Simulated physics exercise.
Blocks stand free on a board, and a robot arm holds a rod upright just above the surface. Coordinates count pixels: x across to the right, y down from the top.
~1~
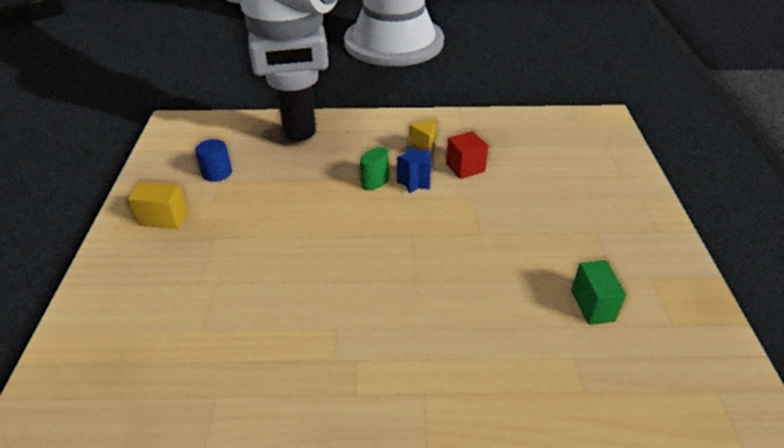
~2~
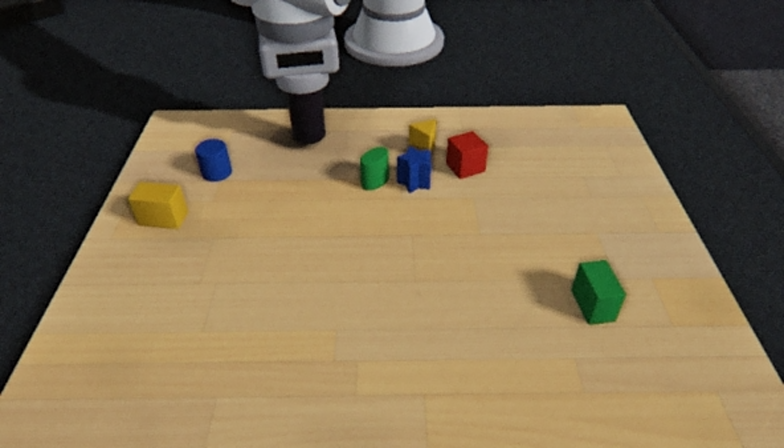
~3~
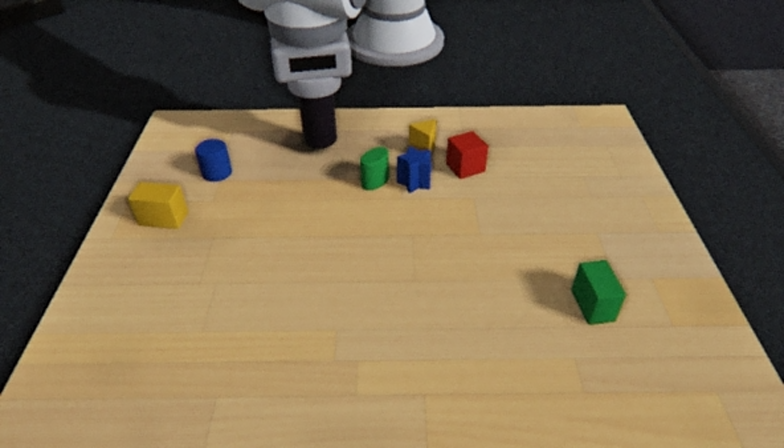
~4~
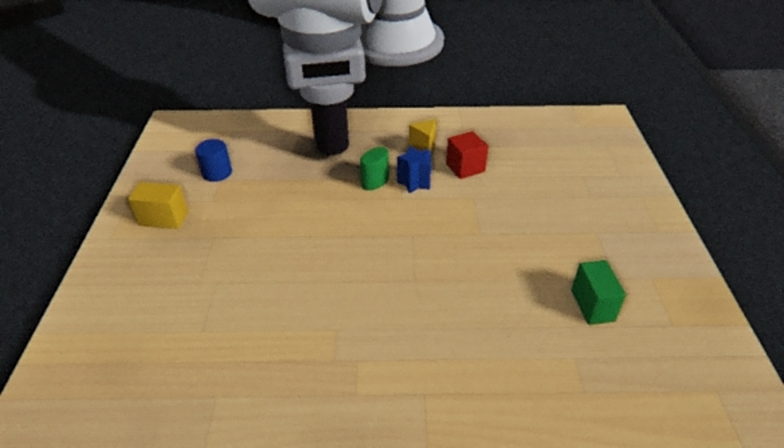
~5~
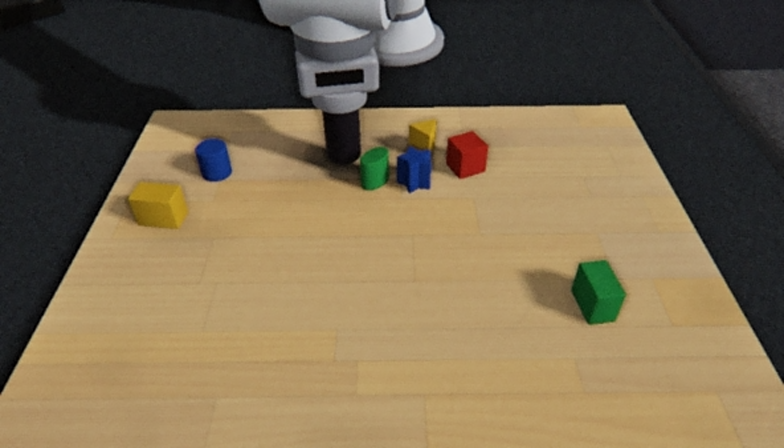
To begin with, a robot arm holds a dark rod upright near the back edge of a wooden board scattered with colourful blocks. The arm moves the rod steadily right and slightly toward the viewer, bringing it close beside the green oval block, while all the blocks stay still.
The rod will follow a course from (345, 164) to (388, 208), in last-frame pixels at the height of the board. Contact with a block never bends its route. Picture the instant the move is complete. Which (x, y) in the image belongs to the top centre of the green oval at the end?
I'd expect the centre of its top face to be at (421, 175).
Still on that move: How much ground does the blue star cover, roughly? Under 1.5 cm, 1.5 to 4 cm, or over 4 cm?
Movement: Under 1.5 cm.
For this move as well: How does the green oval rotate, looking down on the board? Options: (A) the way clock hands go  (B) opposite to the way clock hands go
(B)
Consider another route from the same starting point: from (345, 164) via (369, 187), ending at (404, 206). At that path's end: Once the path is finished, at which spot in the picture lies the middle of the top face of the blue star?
Around (439, 156).
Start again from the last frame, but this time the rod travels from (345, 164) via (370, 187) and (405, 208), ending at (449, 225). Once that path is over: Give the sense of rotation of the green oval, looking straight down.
Counterclockwise from above.
On the path given first. Halfway along, rod at (365, 177); green oval at (394, 164), turned 45° anticlockwise; blue star at (421, 156).
At the end, rod at (388, 199); green oval at (421, 175), turned 105° anticlockwise; blue star at (424, 157), turned 20° anticlockwise; yellow triangle in place.
